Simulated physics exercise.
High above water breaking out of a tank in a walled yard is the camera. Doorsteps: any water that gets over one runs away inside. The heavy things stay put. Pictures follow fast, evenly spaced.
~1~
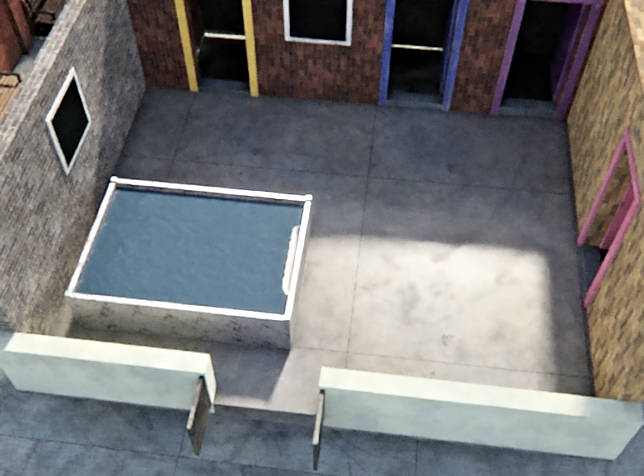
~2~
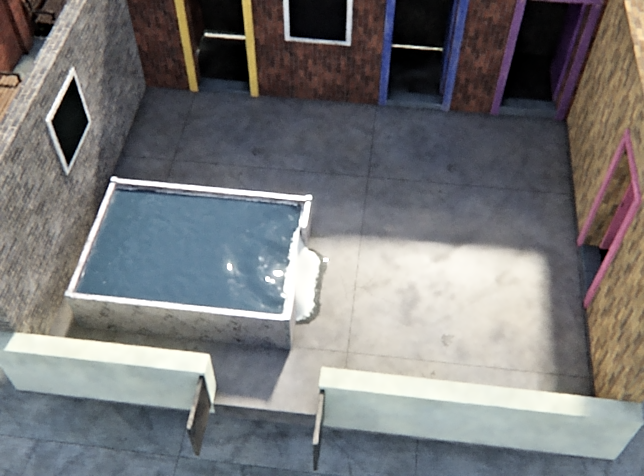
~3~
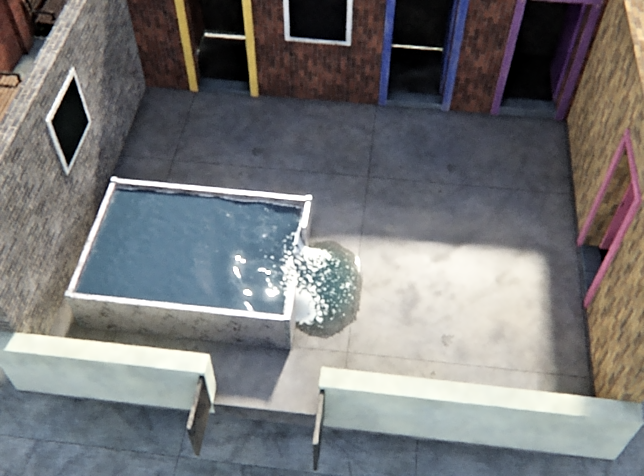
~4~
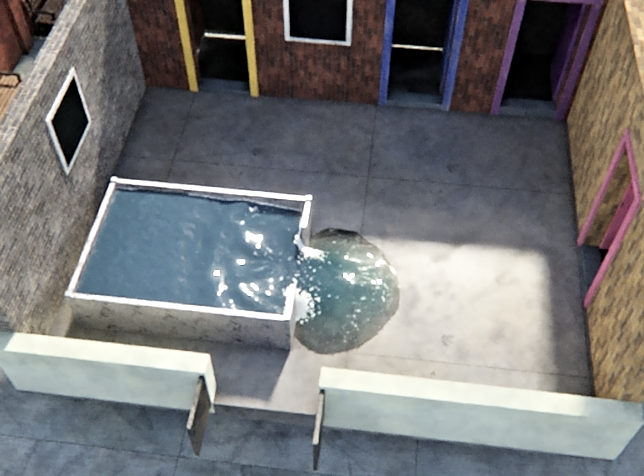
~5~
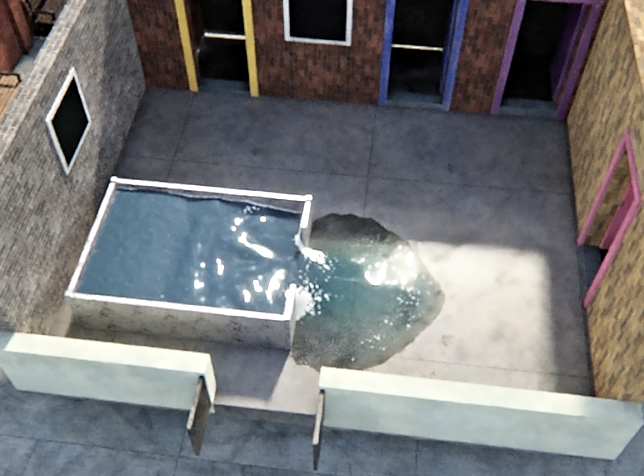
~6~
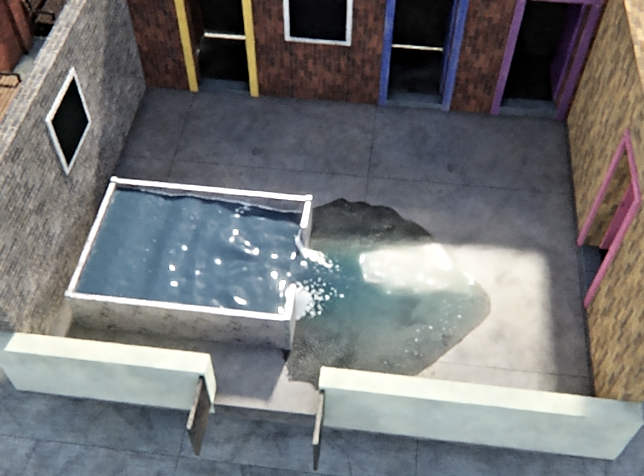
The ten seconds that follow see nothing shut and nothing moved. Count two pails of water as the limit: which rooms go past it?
The yellow door stays within it; the blue door stays within it; the pink door goes past it; the purple door stays within it.
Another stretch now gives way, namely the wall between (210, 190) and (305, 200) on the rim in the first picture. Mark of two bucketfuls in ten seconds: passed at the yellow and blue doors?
Here the yellow door gets too much, and the blue door gets too much.
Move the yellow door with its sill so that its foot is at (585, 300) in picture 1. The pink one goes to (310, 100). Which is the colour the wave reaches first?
That is the door marked yellow.
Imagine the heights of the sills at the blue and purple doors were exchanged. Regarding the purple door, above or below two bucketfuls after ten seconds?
Purple: Exceeds the limit.
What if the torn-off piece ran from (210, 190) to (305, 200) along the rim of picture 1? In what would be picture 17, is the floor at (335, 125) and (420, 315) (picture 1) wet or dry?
Taking them in turn, they come out soaked and spared.
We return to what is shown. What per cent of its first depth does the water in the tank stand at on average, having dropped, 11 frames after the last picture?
I'd put it close to 66 in a hundred.
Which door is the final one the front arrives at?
That would be the one in yellow.
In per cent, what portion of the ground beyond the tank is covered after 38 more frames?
Estimated share: About 65 %.
A moment on, water covers 35 % of the floor; the yellow door not reached, the blue door not reached, the pink door wet at the sill, nothing in, the purple door not reached.
Next, water covers 45 % of the floor; the yellow door not reached, the blue door not reached, the pink door over two buckets in, the purple door not reached.
Then, water covers 50 % of the floor; the yellow door not reached, the blue door wet at the sill, nothing in, the pink door far over two buckets in, the purple door wet at the sill, nothing in.
Later, water covers 65 % of the floor; the yellow door not reached, the blue door wet at the sill, nothing in, the pink door far over two buckets in, the purple door under two buckets in.
In the end, water covers 100 % of the floor; the yellow door wet at the sill, nothing in, the blue door wet at the sill, nothing in, the pink door far over two buckets in, the purple door under two buckets in.
